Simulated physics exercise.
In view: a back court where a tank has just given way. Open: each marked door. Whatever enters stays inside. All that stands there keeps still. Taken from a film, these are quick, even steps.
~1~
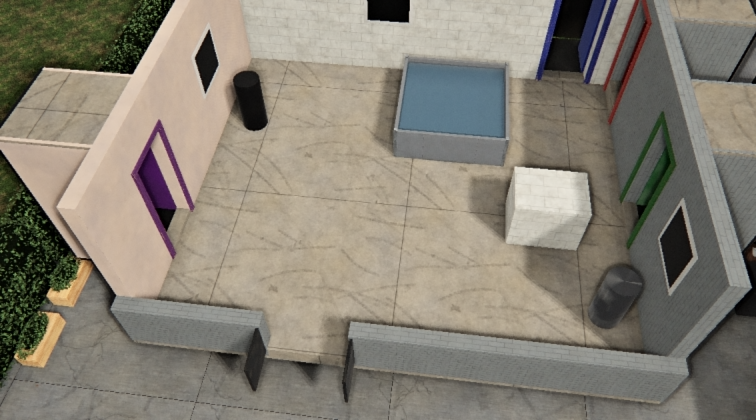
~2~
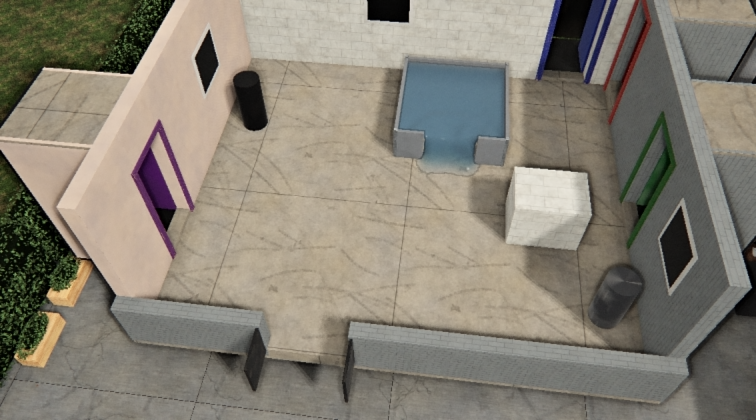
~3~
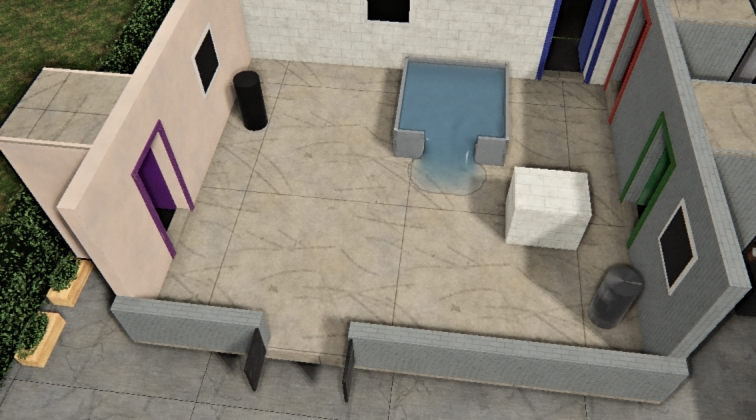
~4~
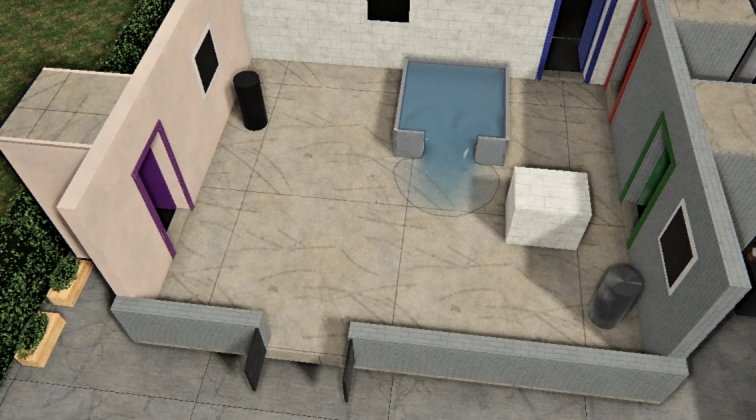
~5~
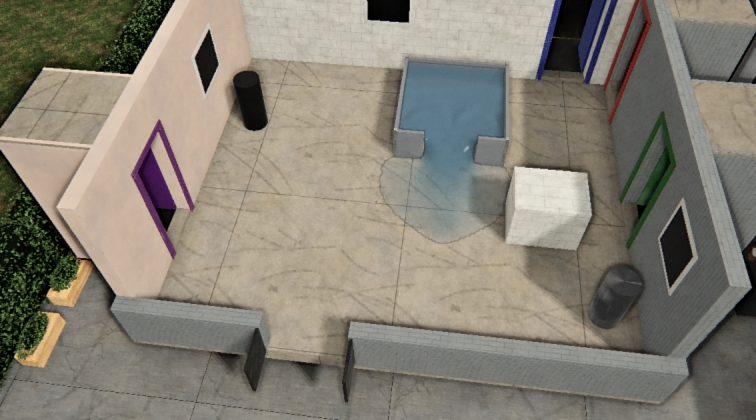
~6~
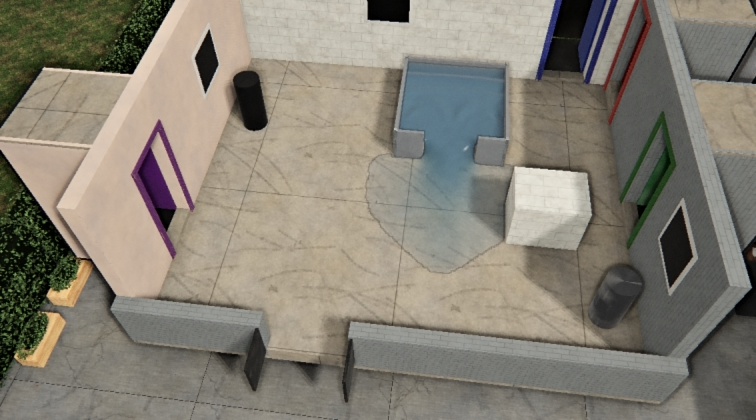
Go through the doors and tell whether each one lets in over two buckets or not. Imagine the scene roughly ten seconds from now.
Purple door: Two buckets or fewer; green door: Two buckets or fewer; blue door: Two buckets or fewer; red door: Two buckets or fewer.
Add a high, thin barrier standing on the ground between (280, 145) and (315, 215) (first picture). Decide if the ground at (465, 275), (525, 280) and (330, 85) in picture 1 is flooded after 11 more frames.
Taking the points in turn, they are inundated, inundated and high and dry.
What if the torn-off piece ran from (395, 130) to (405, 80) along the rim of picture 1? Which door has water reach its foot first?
It's the purple door.
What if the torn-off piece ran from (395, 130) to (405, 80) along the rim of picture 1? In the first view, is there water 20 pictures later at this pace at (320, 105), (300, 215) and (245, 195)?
As listed: Awash, under water, under water.
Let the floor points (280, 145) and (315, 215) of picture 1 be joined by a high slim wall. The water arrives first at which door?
Look to the green-painted one.
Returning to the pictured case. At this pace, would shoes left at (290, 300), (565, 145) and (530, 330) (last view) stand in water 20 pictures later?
Result, as listed: Wetted / not wetted / wetted.
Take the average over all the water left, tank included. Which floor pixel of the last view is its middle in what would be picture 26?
I reckon somewhere around (443, 196).
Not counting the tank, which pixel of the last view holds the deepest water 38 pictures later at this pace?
I'd point to about (636, 377).
A moment on, water covers 25 % of the floor; the purple door not reached, the green door not reached, the blue door not reached, the red door not reached.
Next, water covers 35 % of the floor; the purple door not reached, the green door not reached, the blue door not reached, the red door not reached.
Then, water covers 40 % of the floor; the purple door not reached, the green door wet at the sill, nothing in, the blue door not reached, the red door not reached.
Later, water covers 55 % of the floor; the purple door wet at the sill, nothing in, the green door wet at the sill, nothing in, the blue door not reached, the red door not reached.
In the end, water covers 85 % of the floor; the purple door wet at the sill, nothing in, the green door under two buckets in, the blue door wet at the sill, nothing in, the red door wet at the sill, nothing in.
